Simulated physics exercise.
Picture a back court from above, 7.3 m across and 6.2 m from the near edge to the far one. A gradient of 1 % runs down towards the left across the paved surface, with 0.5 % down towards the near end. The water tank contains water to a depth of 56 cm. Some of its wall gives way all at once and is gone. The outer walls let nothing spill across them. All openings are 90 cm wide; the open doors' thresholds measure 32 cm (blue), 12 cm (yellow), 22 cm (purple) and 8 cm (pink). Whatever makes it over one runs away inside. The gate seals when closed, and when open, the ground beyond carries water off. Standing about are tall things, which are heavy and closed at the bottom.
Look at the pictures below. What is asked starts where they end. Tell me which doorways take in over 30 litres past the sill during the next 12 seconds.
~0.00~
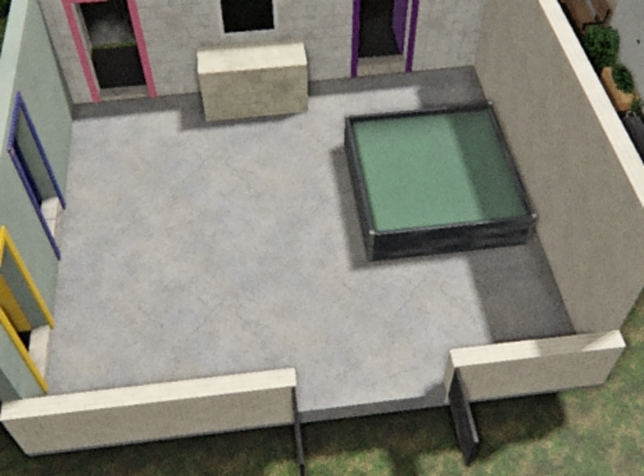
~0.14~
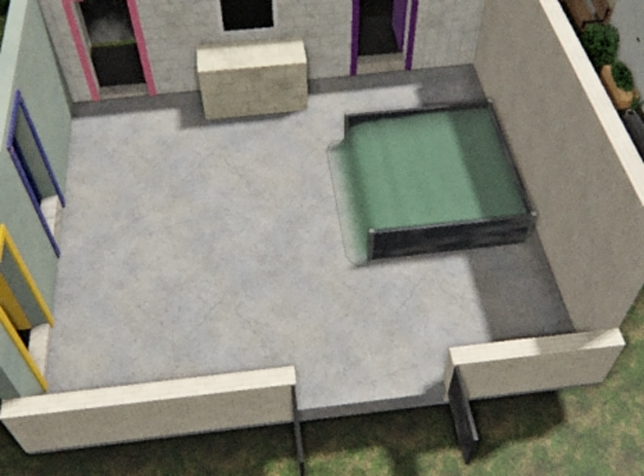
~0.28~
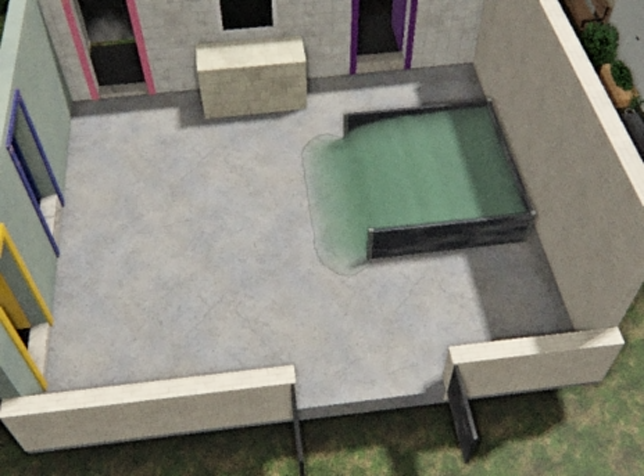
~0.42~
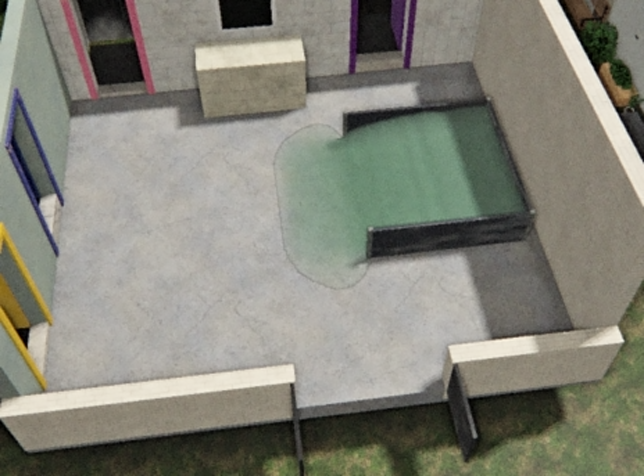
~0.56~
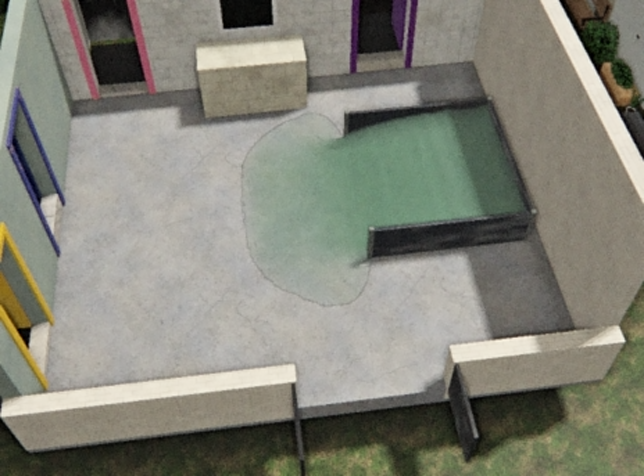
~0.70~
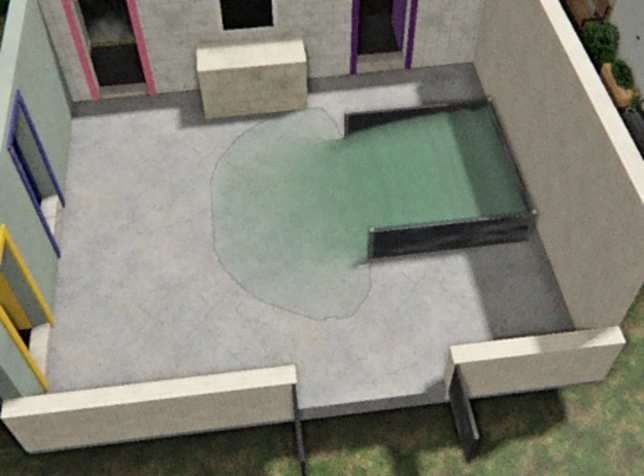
Result: My guess is the blue door lets through less than the limit; my guess is the yellow door lets through more than the limit; my guess is the purple door lets through less than the limit; my guess is the pink door lets through more than the limit.
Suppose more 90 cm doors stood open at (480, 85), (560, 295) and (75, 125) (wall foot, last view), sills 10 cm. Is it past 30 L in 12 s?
Per doorway, in order: Insufficient / insufficient / sufficient.
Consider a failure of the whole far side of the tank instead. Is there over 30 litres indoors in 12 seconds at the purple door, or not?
So for purple: Yes.
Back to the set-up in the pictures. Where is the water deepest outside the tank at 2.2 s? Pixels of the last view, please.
About (73, 239).
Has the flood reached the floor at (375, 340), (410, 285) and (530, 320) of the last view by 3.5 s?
Point 1: Unreached; point 2: Unreached; point 3: Unreached.
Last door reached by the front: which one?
That's the purple door.
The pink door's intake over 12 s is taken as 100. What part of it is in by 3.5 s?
Some 5 per cent by then.
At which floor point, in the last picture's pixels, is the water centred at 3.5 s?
I'd say somewhere around (212, 221).
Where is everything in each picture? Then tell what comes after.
The first frame shows the water tank at (435, 168) is whole and still, 56 cm deep.
In the second frame, water pours out at (359, 190) and has run 1.3 m, to (367, 263); typically 7 cm deep outside, 56 cm at the water tank's back.
In the third frame, water pours out at (359, 190) and has run 1.5 m, to (348, 271); typically 11 cm deep outside, 56 cm at the water tank's back.
In the fourth frame, the front is at (324, 279), 1.7 m from the gap at (358, 189); 3.3 m2 of floor is under water; 56 cm left at the back of the water tank.
In the fifth frame, water pours out at (359, 189) and has run 2.0 m, to (285, 284); typically 8 cm deep outside, 55 cm at the water tank's back.
In the sixth frame, water pours out at (359, 190) and has run 2.4 m, to (226, 259); typically 6 cm deep outside, 49 cm at the water tank's back.
After 1.4 s water covers 45 % of the floor and is deepest (24 cm) near (353, 235); blue door not reached, yellow door not reached, purple door not reached, pink door not reached.
After 2.2 s water covers 60 % of the floor and is deepest (30 cm) near (73, 239); blue door 28 cm at the sill, 0 L in, yellow door 11 cm at the sill, 0 L in, purple door not reached, pink door not reached.
After 3.5 s water covers 65 % of the floor and is deepest (36 cm) near (44, 424); blue door 25 cm at the sill, 0 L in, yellow door 23 cm at the sill, 27 L in, purple door not reached, pink door 20 cm at the sill, 8 L in.
After 7.0 s water covers 75 % of the floor and is deepest (16 cm) near (47, 387); blue door 15 cm at the sill, 0 L in, yellow door 14 cm at the sill, 107 L in, purple door 1 cm at the sill, 0 L in, pink door 12 cm at the sill, 129 L in.
After 12.0 s water covers 95 % of the floor and is deepest (12 cm) near (44, 424); blue door 10 cm at the sill, 0 L in, yellow door 11 cm at the sill, 118 L in, purple door 4 cm at the sill, 0 L in, pink door 6 cm at the sill, 141 L in.
